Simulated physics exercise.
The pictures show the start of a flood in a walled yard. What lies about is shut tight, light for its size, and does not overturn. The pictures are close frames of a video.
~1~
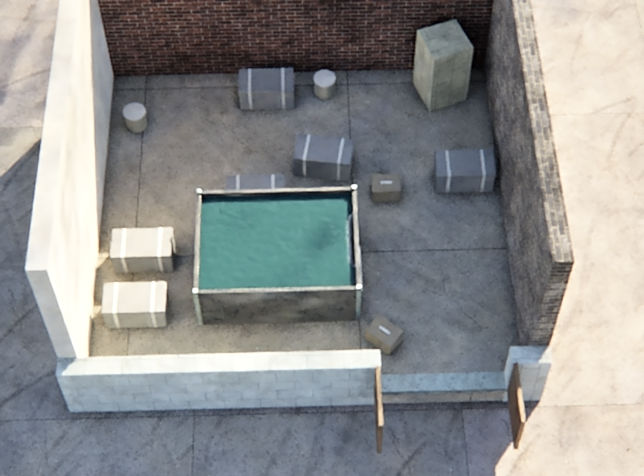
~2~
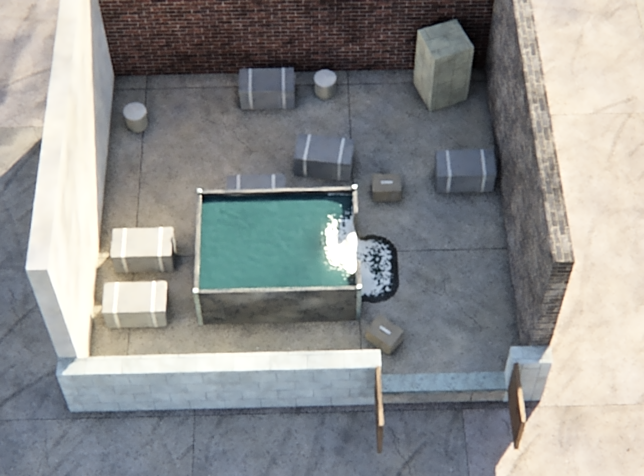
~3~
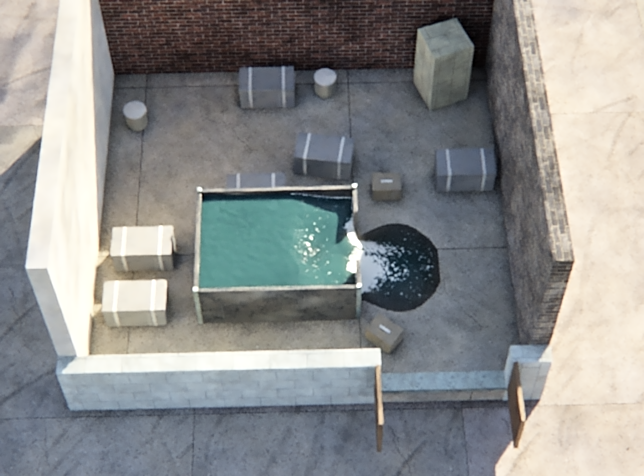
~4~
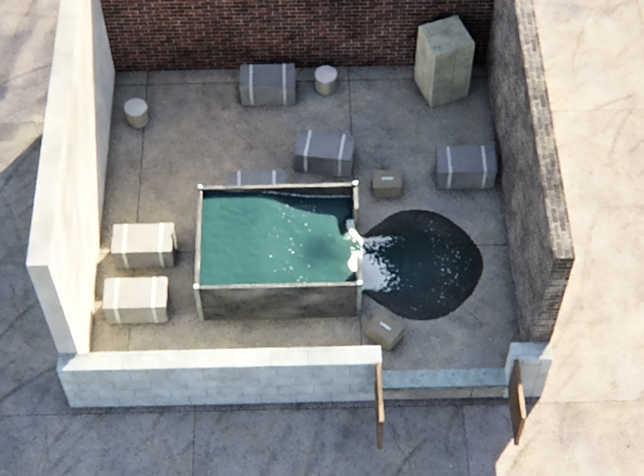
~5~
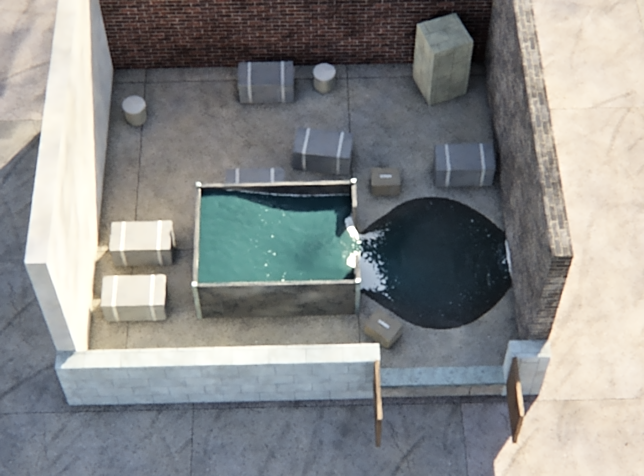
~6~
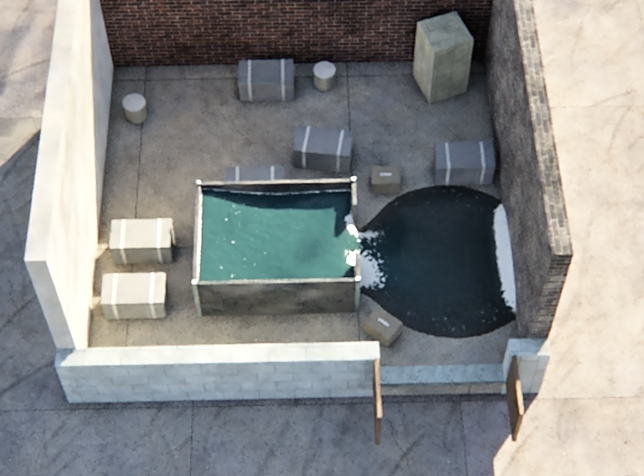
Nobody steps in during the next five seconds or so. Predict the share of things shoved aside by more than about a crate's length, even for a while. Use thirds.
It is less than a third.
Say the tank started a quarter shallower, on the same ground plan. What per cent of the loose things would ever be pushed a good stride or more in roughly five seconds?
Near 10 in a hundred.
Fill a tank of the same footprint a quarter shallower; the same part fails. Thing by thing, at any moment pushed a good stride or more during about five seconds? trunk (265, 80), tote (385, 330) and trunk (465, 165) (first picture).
As listed: No, not that far, yes.
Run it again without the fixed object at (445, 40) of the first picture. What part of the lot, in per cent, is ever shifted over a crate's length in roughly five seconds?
About 20 per cent.
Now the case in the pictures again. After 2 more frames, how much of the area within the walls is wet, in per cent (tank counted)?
Close to 30 %.
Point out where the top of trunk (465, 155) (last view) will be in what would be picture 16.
Near (430, 108).
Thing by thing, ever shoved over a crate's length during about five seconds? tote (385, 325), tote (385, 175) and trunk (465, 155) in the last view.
In turn: Under that, less than that, yes.
A moment on, 0 of 10 are well off their spots; 0 afloat.
Next, 1 of 10 are well off their spots; 0 afloat.
Later, 1 of 10 are well off their spots; 0 afloat.
In the end, 1 of 10 are well off their spots, and 1 have been at some point; 1 afloat.
